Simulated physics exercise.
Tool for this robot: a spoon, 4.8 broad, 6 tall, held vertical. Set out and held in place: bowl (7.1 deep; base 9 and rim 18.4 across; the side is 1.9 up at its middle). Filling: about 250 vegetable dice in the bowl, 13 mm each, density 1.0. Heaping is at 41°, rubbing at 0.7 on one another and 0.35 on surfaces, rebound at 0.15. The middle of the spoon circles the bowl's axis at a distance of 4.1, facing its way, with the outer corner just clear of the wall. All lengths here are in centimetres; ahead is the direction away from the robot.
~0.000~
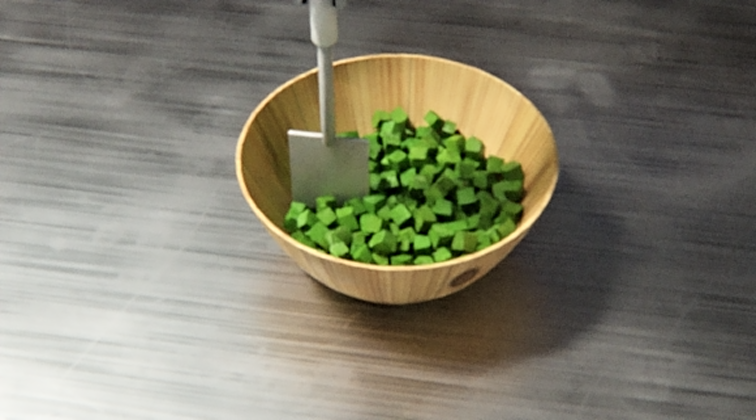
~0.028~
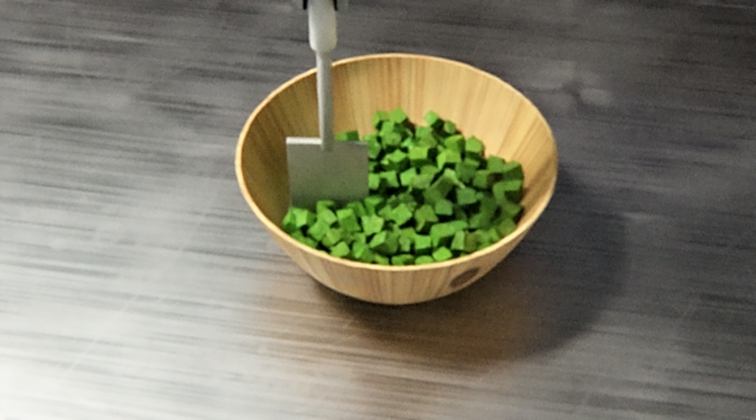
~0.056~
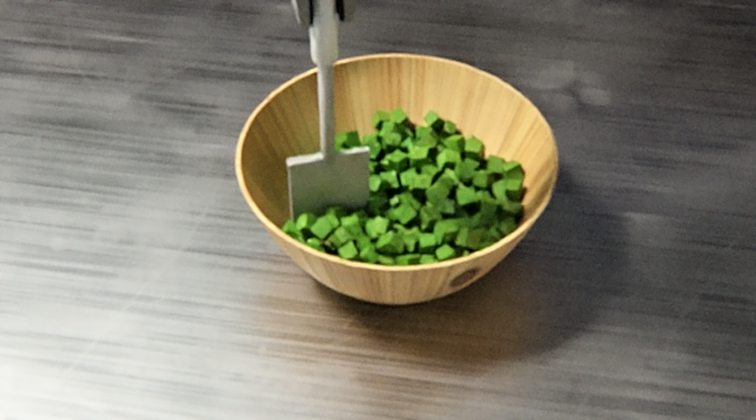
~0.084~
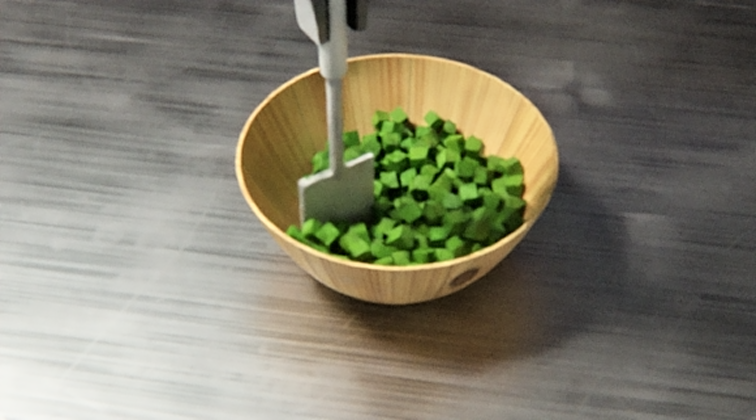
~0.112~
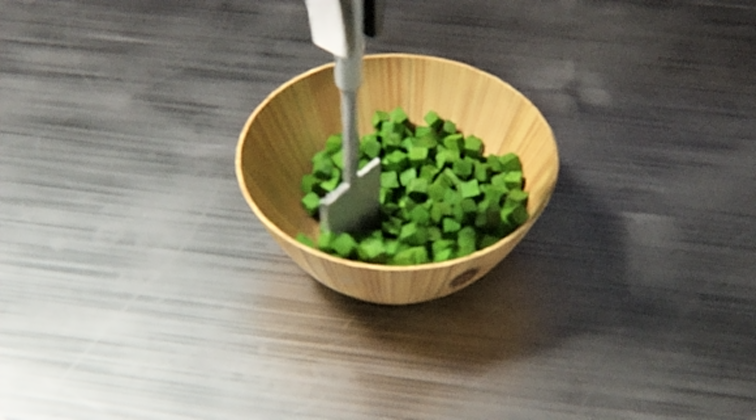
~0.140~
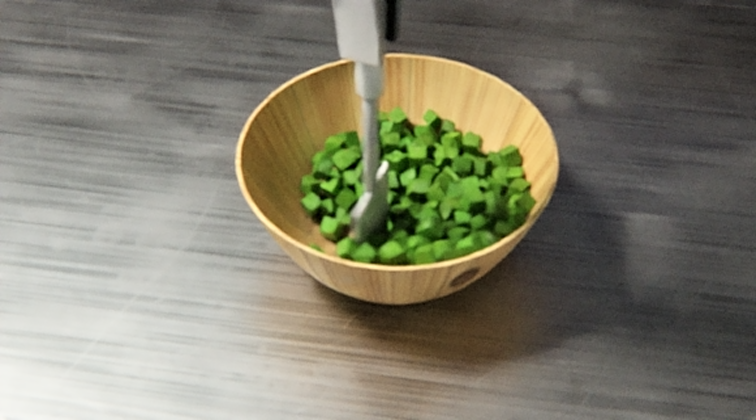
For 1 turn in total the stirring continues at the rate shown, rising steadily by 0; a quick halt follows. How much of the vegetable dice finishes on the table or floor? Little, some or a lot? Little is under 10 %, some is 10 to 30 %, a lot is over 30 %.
Some.
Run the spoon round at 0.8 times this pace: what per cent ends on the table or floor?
Some 15 in a hundred.
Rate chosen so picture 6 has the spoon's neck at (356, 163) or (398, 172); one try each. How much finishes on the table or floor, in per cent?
So, roughly 15 percent the first time and 30 percent the second.
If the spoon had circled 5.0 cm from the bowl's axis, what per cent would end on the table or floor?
Near 15 %.
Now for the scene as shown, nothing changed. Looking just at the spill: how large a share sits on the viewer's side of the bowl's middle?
Around 50 percent of it.
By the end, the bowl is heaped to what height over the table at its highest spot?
Roughly 7.5 centimetres.
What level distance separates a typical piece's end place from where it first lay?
Reading: Around 10 cm.
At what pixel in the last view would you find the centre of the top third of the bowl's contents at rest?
The centre sits around (336, 240) in the last picture.
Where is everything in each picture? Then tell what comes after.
The first frame shows spoon neck at (328, 117), 0° round; upper third of the load around (419, 197), from x 295 to 515, top at y 120; 248 in the bowl.
The second frame shows spoon neck at (327, 122), 6° round; upper third of the load around (412, 207), from x 290 to 515, top at y 120.
The third frame shows spoon neck at (328, 135), 23° round; upper third of the load around (411, 214), from x 290 to 515, top at y 120.
The fourth frame shows spoon neck at (336, 149), 41° round; upper third of the load around (419, 223), from x 295 to 515, top at y 120.
The fifth frame shows spoon neck at (351, 161), 60° round; upper third of the load around (430, 222), from x 305 to 515, top at y 120.
The sixth frame shows spoon neck at (371, 169), 78° round; upper third of the load around (442, 227), from x 310 to 525, top at y 115; 248 in the bowl.
After 0.31 s, 185° round, highest piece 9 above the table; 240 in the bowl, 8 in flight or on the tool.
After 0.47 s, 293° round, highest piece 9 above the table; 218 in the bowl, 19 on the table or floor, 11 in flight or on the tool.
After 0.76 s, 0° round, highest piece 7 above the table; 199 in the bowl, 49 on the table or floor.
After 1.46 s, 0° round, highest piece 7 above the table; 199 in the bowl, 49 on the table or floor.
At rest, 199 in the bowl, 49 on the table or floor. That is 20 % on the table or floor.
